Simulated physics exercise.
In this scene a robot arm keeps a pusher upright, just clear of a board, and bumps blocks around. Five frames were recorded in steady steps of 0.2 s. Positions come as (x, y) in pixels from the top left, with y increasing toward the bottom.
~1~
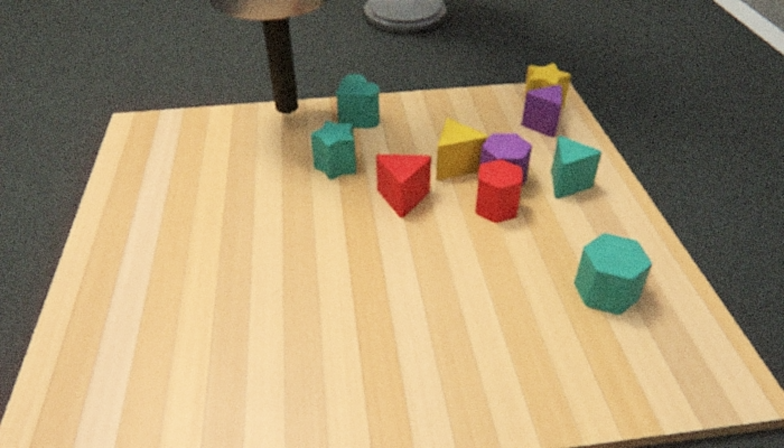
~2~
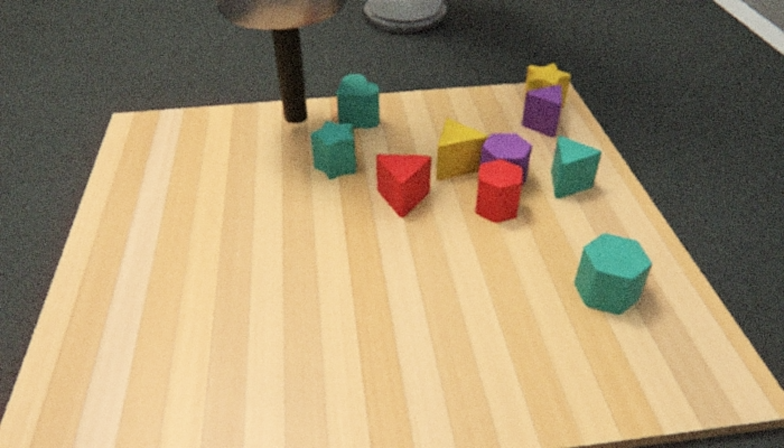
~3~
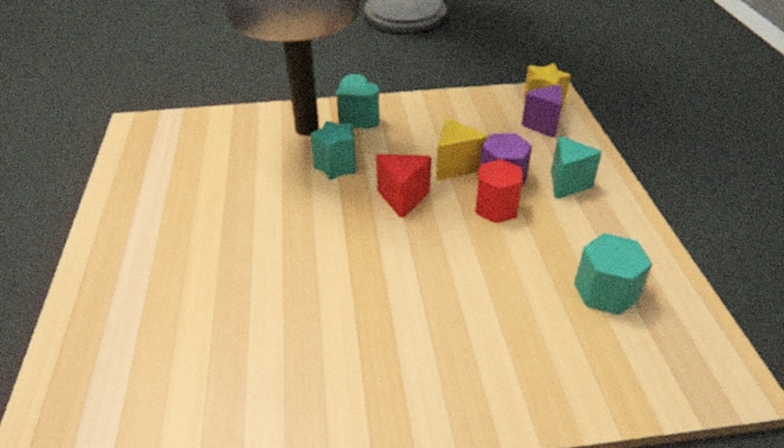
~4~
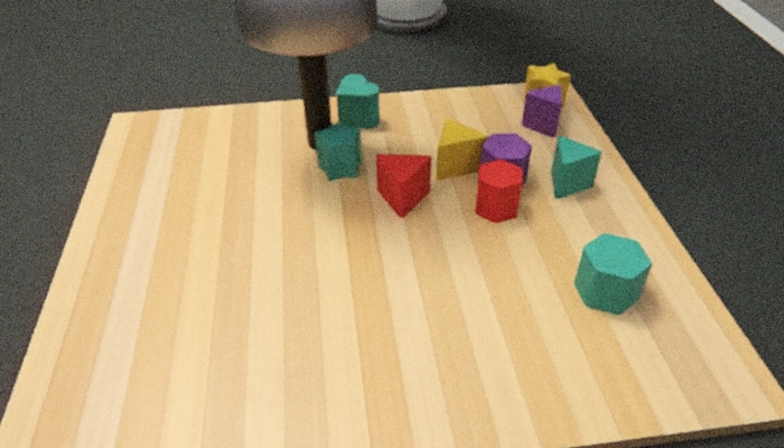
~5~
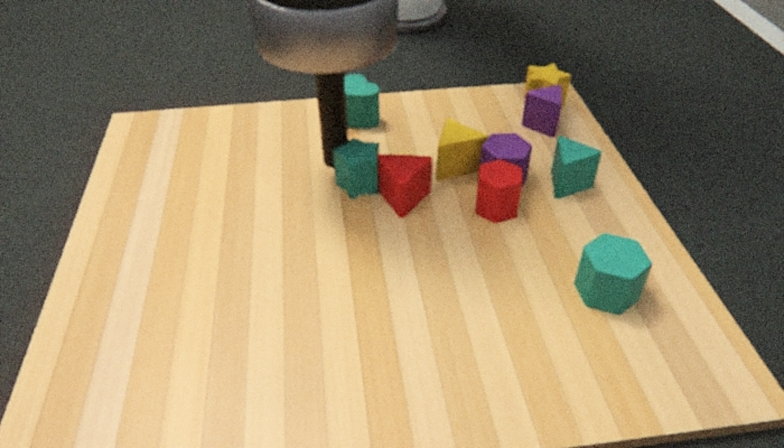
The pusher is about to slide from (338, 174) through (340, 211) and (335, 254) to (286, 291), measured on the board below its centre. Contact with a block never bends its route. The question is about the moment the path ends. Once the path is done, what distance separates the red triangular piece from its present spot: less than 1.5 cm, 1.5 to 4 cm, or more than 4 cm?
Overall it shifts less than 1.5 cm.
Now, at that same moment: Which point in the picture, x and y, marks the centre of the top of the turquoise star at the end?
Final place: (370, 172).
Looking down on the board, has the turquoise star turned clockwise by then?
It seems not.
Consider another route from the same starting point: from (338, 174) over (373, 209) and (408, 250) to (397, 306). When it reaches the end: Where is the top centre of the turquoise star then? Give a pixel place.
Just about (433, 193).
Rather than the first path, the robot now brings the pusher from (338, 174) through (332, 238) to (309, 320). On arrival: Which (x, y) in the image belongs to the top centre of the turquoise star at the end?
By then it is at (366, 169).
What follows on the original path. One third of the way, pusher at (339, 198); turquoise star at (369, 171), turned 50° anticlockwise; red triangular piece at (412, 165).
Two thirds of the way, pusher at (334, 242); turquoise star at (370, 172), turned 55° anticlockwise; red triangular piece at (412, 164).
At the end, pusher at (284, 278); turquoise star at (370, 172), turned 55° anticlockwise; red triangular piece at (412, 164).
